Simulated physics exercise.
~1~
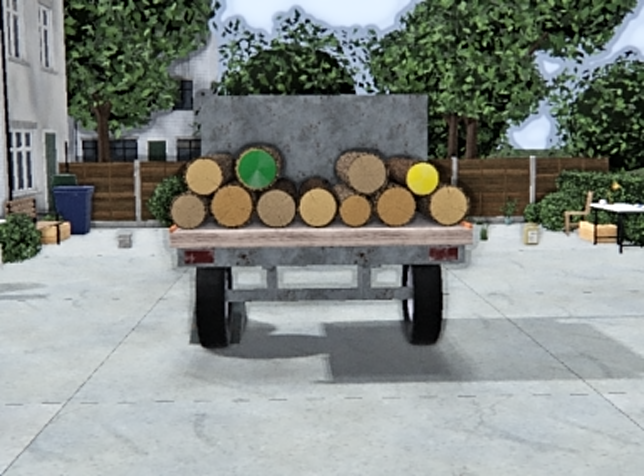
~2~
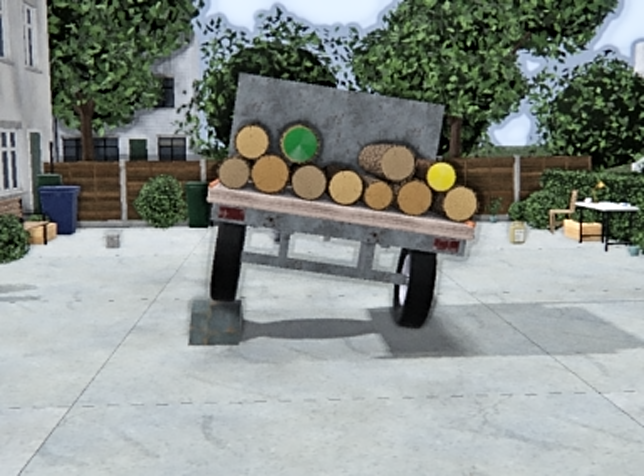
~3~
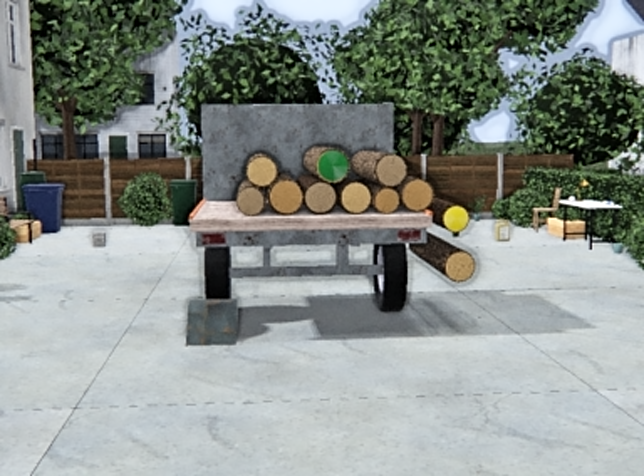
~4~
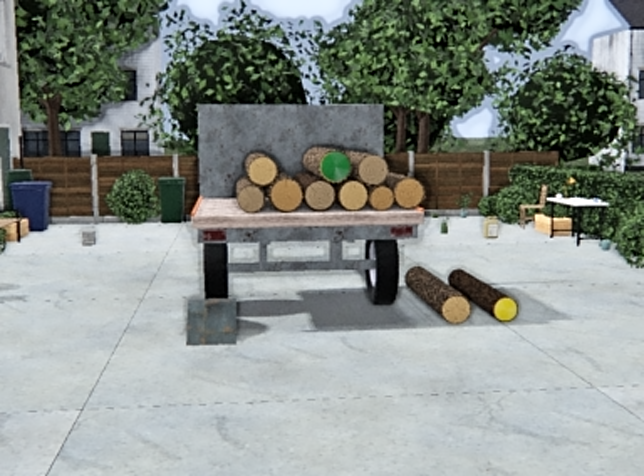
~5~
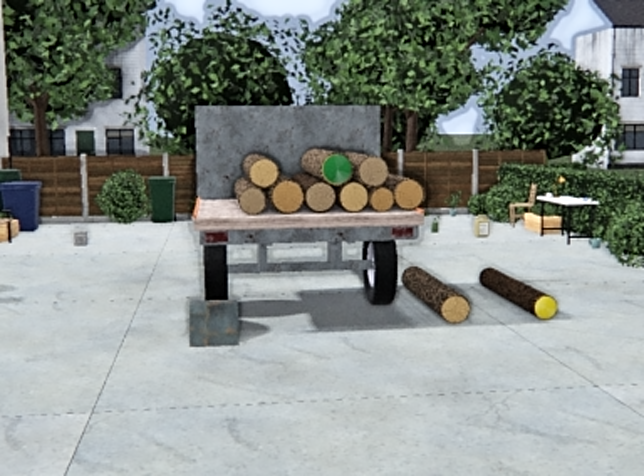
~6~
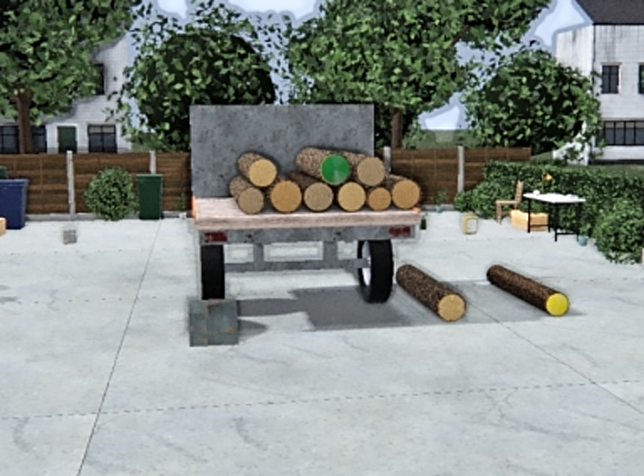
In a paved yard backed by a wooden fence, trees and pale houses, a flat trailer stacked with logs is seen from behind as the view drifts slightly sideways. A green-ended log rests on top at the left, and a yellow-ended one on top at the right. The trailer's left wheel rides up over a low concrete block, tilting the deck to the right. As it levels, the yellow log and a plain one drop off the right side, while the green one shifts right. Yellow rolls a little farther and stops, and green stays aboard.
